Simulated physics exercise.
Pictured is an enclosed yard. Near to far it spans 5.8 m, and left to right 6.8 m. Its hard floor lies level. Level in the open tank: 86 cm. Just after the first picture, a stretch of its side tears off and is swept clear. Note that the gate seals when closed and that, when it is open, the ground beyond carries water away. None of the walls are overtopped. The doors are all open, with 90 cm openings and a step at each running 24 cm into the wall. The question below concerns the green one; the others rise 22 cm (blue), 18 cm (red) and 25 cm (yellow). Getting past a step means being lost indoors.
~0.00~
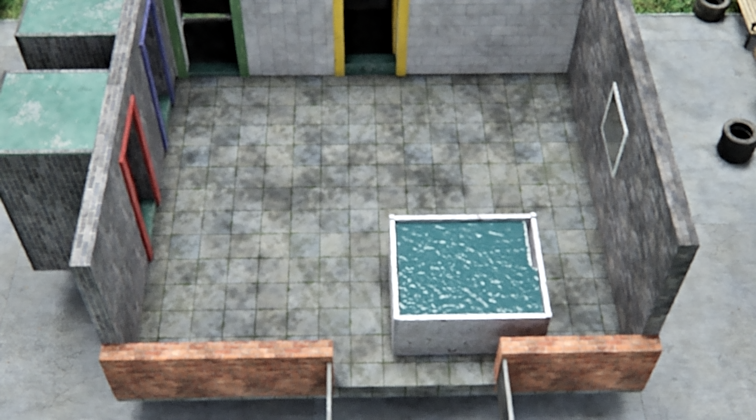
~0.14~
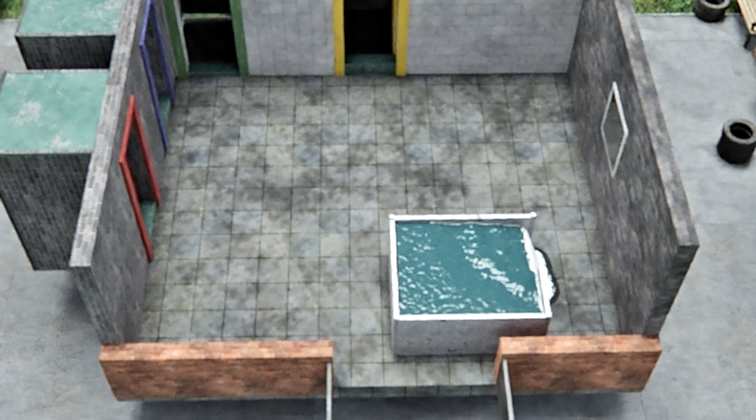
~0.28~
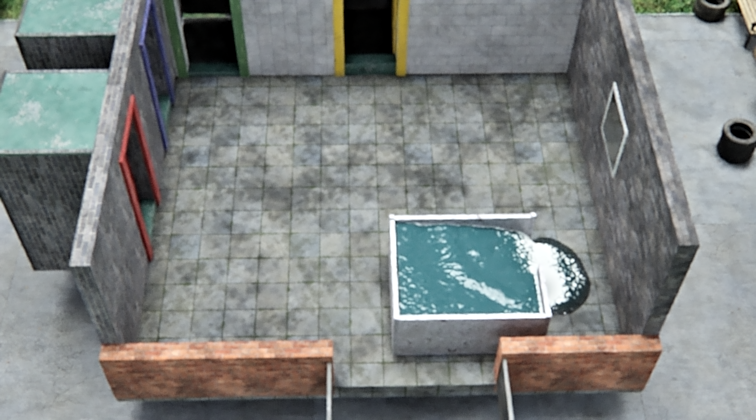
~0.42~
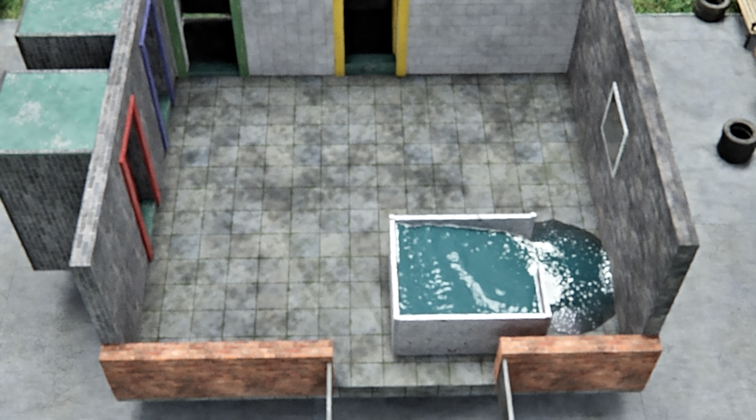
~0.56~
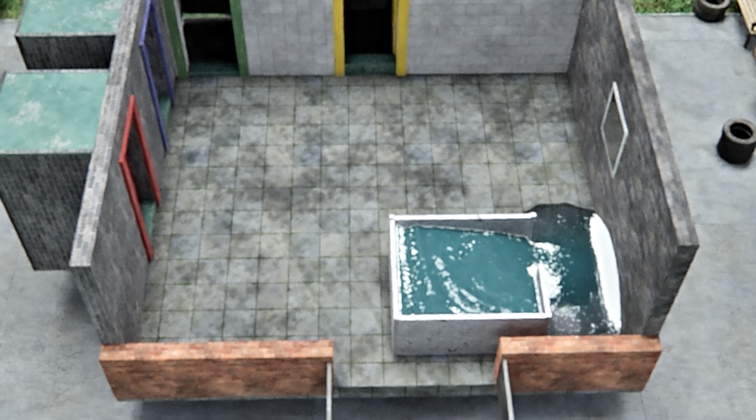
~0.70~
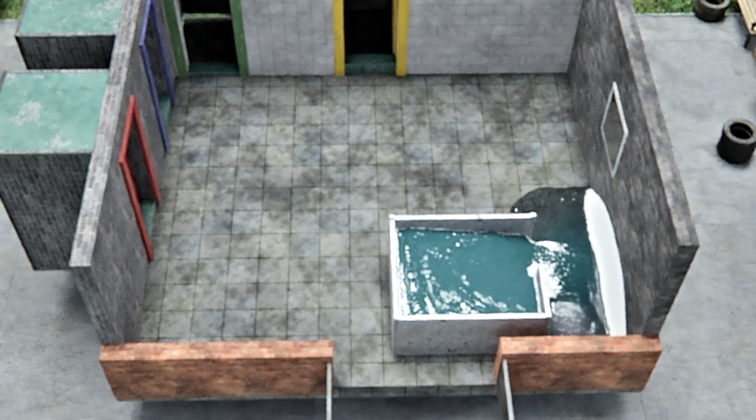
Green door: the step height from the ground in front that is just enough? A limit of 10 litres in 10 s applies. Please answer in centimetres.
10 cm.
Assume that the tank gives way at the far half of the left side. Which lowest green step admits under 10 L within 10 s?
Then the minimum is about 22 cm.
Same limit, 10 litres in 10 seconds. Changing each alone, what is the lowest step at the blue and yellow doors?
You'd want about 11.0 centimetres at blue and about 6.0 centimetres at yellow.
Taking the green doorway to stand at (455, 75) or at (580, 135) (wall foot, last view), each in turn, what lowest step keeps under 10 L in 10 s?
Minimums: Roughly 14.0 cm and 6.5 cm.
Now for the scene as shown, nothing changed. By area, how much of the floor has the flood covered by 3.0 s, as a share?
Roughly 35 percent of the floor is wet.
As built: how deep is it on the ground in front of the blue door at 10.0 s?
The depth there is around 10.0 cm.
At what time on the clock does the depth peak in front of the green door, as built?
The depth peaks at about 8.5 seconds.
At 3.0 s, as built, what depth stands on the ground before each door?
In cm - blue: 0, green: 0, red: 0, yellow: 7.
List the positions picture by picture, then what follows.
The first frame shows the open tank at (467, 268) is whole and still, 86 cm deep; the green door at (207, 32) is dry.
In the second frame, the front is at (554, 294), 0.4 m from the gap at (529, 266); 0.3 m2 of floor is wet, 86 cm left at the back.
In the third frame, water pours out at (528, 267) and has run 0.9 m, to (585, 283); about 12 cm deep outside, 86 cm at the back.
In the fourth frame, the gap is at (528, 268), the front 1.2 m out at (602, 246); the back of the open tank holds 84 cm.
In the fifth frame, the gap is at (528, 268), the front 1.4 m out at (596, 215); the back of the open tank holds 76 cm.
In the sixth frame, the front is at (591, 191), 1.7 m from the gap at (528, 268); 3.2 m2 of floor is wet, 72 cm left at the back; the green door at (207, 32), 6.5 m from the gap, is still 5.9 m from the nearest water.
After 1.4 s water covers 15 % of the floor, deepest (55 cm) near (599, 269); it has not reached the green door.
After 3.0 s water covers 35 % of the floor, deepest (37 cm) near (599, 269); it has not reached the green door.
After 10.0 s water covers 90 % of the floor, deepest (12 cm) near (137, 351); 10 cm at the green door, 24 litres in over its 8 cm step.
At the green door as built, the water arrived by 3.9 s and peaked near 12 cm at 8.6 s.
Run again over the same 10 s with other heights there, 20 litres in over 8.5 cm, 4 litres over 11.5 cm. The limit of 10 litres is kept from about 10 cm up.
